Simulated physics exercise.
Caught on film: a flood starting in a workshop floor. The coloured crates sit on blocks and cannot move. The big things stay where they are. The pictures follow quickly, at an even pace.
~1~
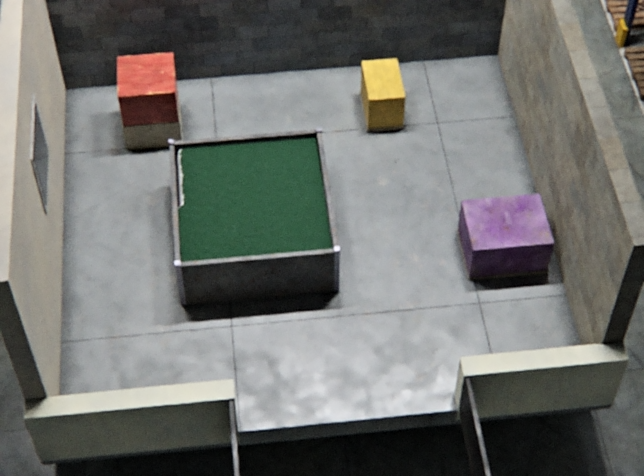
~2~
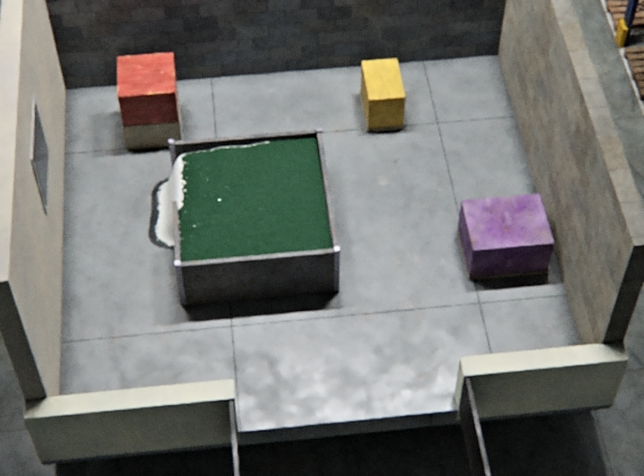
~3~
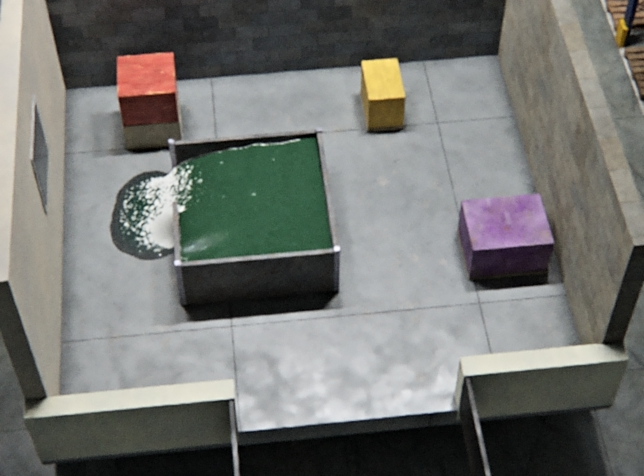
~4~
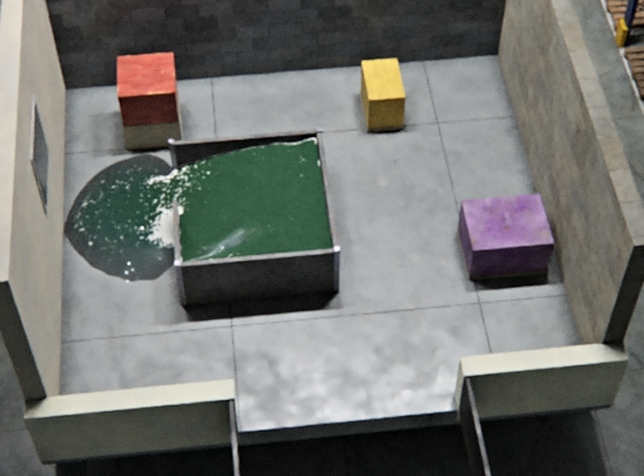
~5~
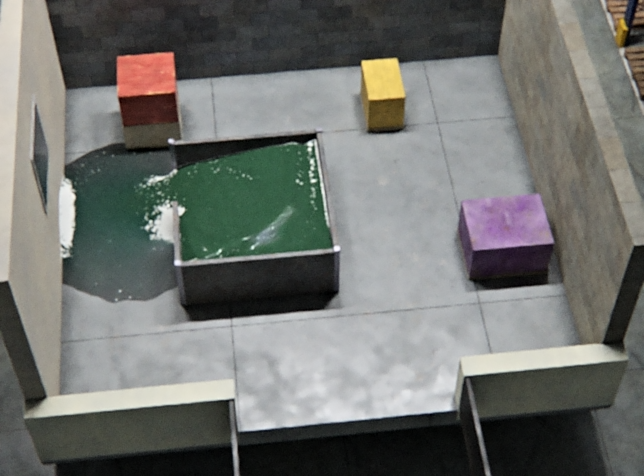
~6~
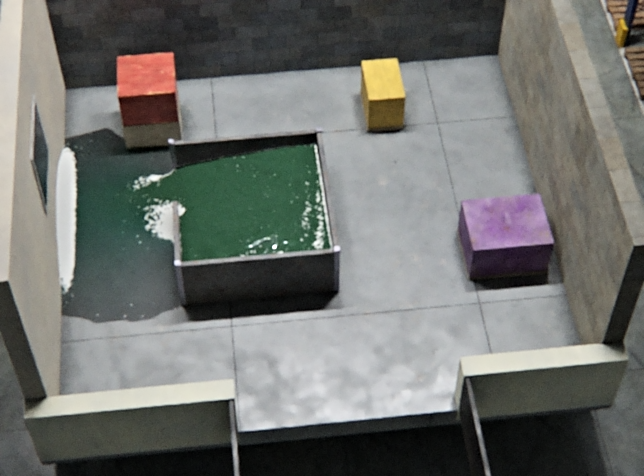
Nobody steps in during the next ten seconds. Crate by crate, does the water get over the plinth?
The purple crate is soaked; the yellow crate is soaked; the red crate keeps dry.
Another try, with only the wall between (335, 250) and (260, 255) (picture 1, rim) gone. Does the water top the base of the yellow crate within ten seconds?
One by one: Yellow stays dry.
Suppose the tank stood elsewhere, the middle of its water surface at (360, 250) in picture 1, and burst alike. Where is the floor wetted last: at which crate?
I say the one in purple.
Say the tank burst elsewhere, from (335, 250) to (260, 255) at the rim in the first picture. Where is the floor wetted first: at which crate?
That is the purple crate.
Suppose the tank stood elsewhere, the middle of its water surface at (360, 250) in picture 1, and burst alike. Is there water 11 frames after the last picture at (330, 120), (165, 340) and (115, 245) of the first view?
In turn: Dry, covered, wet.
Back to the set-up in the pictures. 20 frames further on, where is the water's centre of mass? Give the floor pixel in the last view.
At about (198, 223).
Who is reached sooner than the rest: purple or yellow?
The yellow-painted one.
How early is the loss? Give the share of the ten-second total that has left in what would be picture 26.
Some 5 per cent.
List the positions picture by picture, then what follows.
In the first frame, the tank at (252, 199) is whole and still.
In the second frame, the front is at (162, 186), out from the gap at (179, 199).
In the third frame, the front is at (122, 240), out from the gap at (179, 201).
In the fourth frame, water pours out at (180, 203) and has run to (74, 233).
In the fifth frame, water pours out at (180, 202) and has run to (65, 173).
In the sixth frame, the front is at (66, 143), out from the gap at (180, 202).
A moment on, water covers 20 % of the floor; the purple crate not reached, the yellow crate not reached, the red crate water round its plinth.
Next, water covers 30 % of the floor; the purple crate not reached, the yellow crate not reached, the red crate water round its plinth.
Then, water covers 60 % of the floor; the purple crate not reached, the yellow crate water round its plinth, the red crate water round its plinth.
Later, water covers 100 % of the floor; the purple crate water round its plinth, the yellow crate water round its plinth, the red crate water round its plinth.
In the end, water covers 100 % of the floor; the purple crate was topped, the yellow crate was topped, the red crate stayed above the water.
